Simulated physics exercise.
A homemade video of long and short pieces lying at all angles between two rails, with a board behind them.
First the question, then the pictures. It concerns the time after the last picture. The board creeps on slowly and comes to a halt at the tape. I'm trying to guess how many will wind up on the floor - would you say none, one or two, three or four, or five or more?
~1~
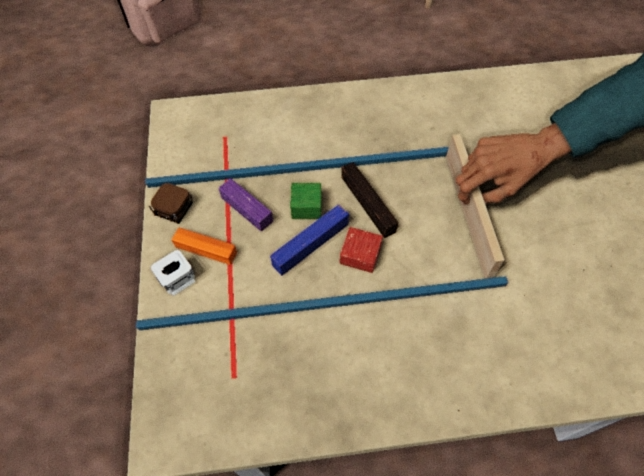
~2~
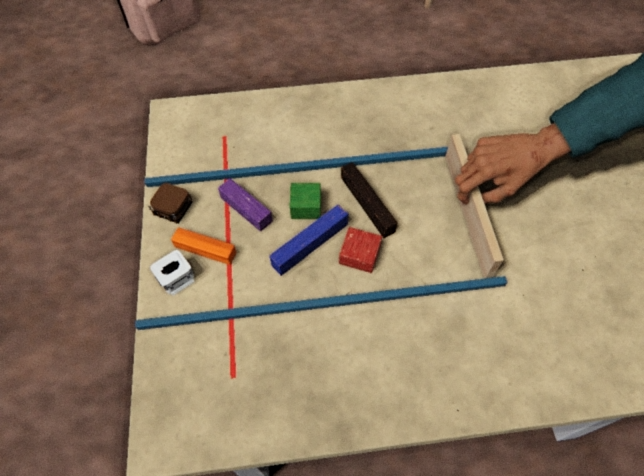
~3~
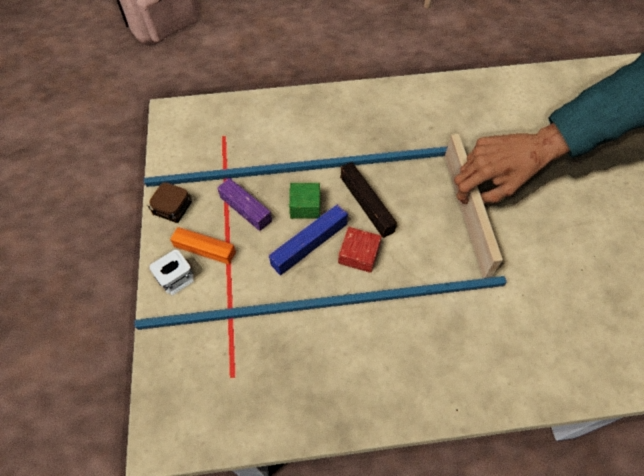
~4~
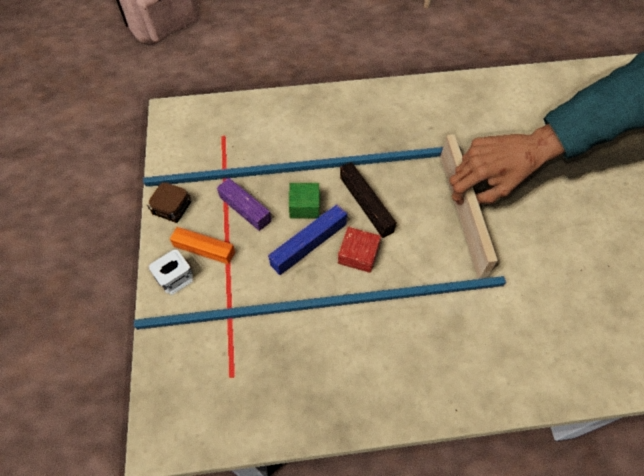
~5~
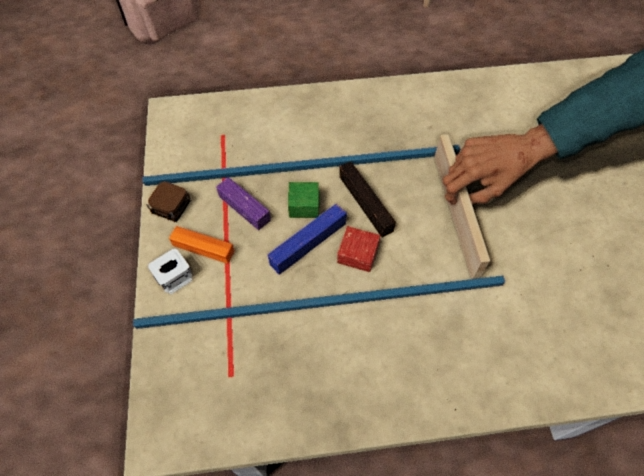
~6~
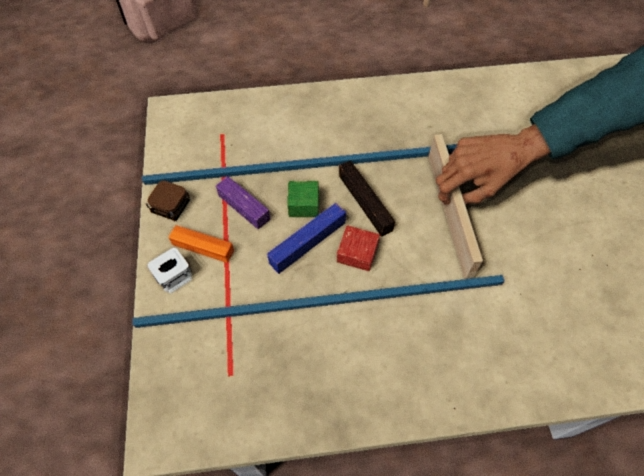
The number gone is nought.
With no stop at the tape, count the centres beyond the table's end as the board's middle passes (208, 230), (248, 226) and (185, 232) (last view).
Counts by place: 2 / 0 / 4.
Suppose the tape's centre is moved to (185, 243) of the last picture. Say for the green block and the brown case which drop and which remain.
Result - green block is still there, brown case is gone.
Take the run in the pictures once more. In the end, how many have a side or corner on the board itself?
Number in contact with it: 2.
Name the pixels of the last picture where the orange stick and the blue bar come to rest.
First: About (147, 243); second: About (182, 258).
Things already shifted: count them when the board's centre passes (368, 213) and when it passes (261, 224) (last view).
The count is 2 at the first point and 6 at the second.
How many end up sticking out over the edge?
Answer: 3.
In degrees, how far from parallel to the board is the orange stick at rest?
Near 60 degrees.
Soon after, none off yet; brown case at rest near (169, 201); white case at rest near (171, 271); orange stick at rest near (202, 244).
Then, none off yet; brown case at rest near (169, 201); white case at rest near (171, 271); orange stick moved a little near (179, 243).
At rest, the number that fall off is zero.
